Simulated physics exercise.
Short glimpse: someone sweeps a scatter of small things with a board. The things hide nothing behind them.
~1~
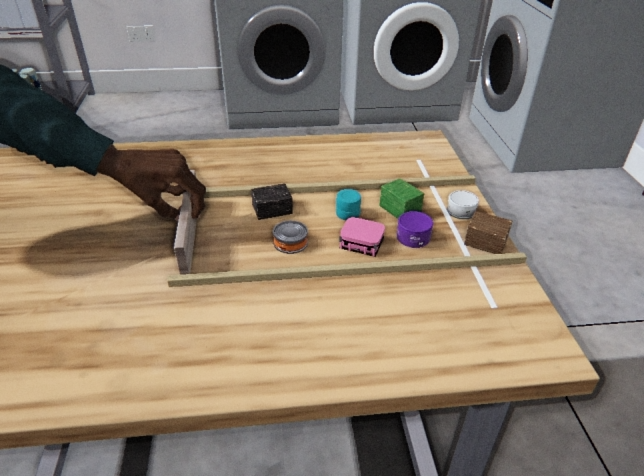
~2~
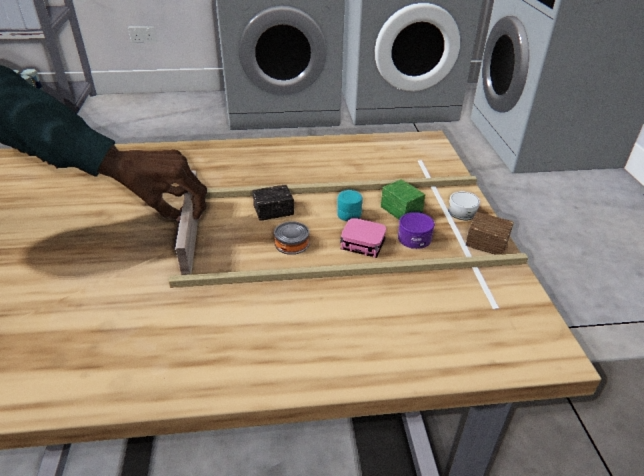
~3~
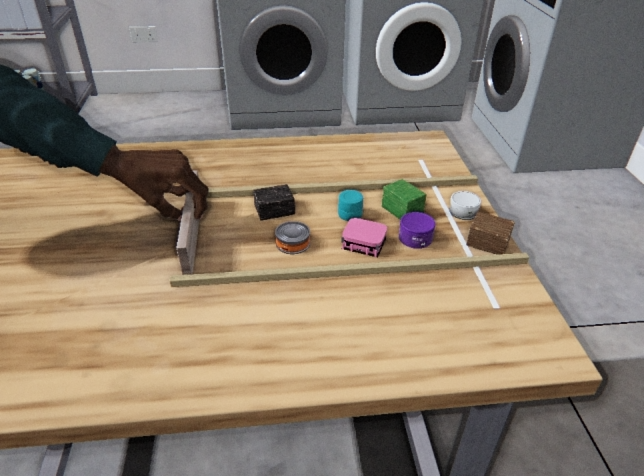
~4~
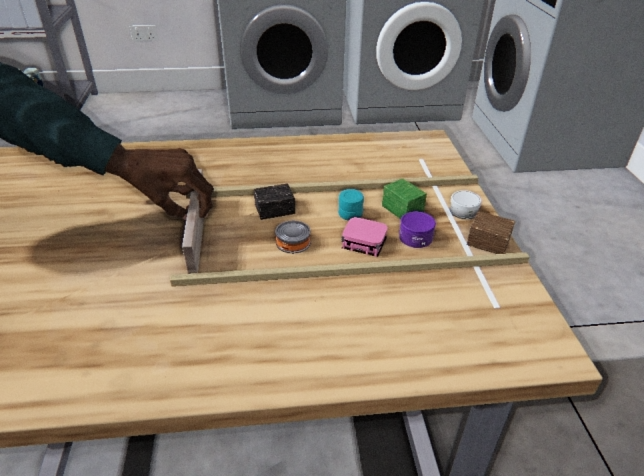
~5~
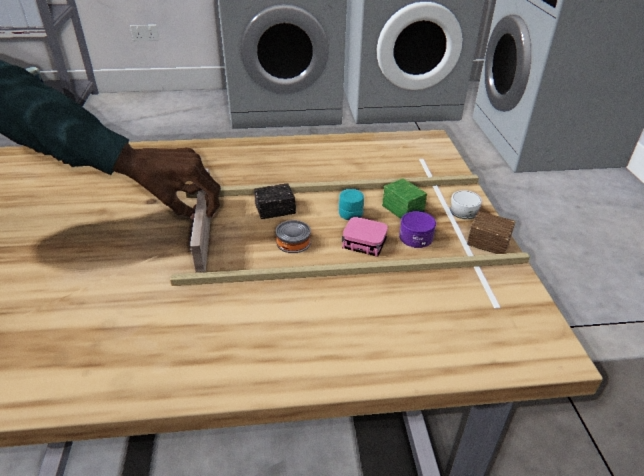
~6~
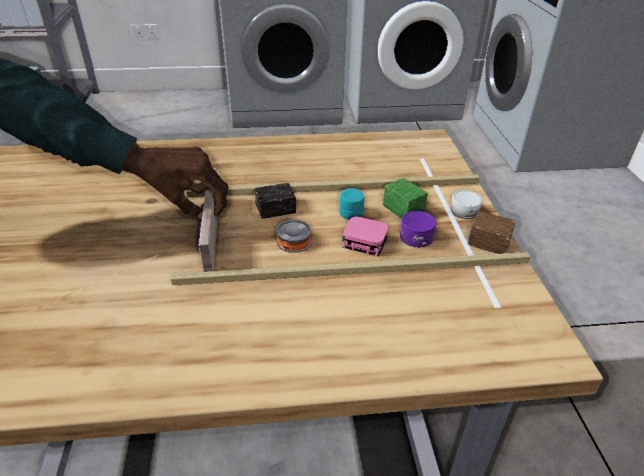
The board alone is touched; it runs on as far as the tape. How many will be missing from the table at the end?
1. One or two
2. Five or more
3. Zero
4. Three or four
Three or four (4).
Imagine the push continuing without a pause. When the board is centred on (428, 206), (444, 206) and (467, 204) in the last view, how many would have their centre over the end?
It comes out as 2, then 3, then 5.
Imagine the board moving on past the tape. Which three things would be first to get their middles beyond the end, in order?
First the white pot, next the purple tub, then the green block.
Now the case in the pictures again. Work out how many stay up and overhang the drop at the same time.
The count is 3.
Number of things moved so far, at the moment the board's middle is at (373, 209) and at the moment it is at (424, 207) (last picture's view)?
First 8, then 8.
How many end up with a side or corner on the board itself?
The count in contact is 2.
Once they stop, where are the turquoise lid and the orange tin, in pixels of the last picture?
The turquoise lid finishes at (492, 193); the orange tin finishes at (474, 223).
Soon after, none off yet; brown block at rest near (491, 233); white pot at rest near (466, 204); purple tub at rest near (418, 229).
After that, none off yet; brown block moving near (501, 234); white pot displaced a little near (479, 204); purple tub displaced well along near (471, 218).
In the end, the number that fall off is three or four; gone, green block, purple tub and white pot.
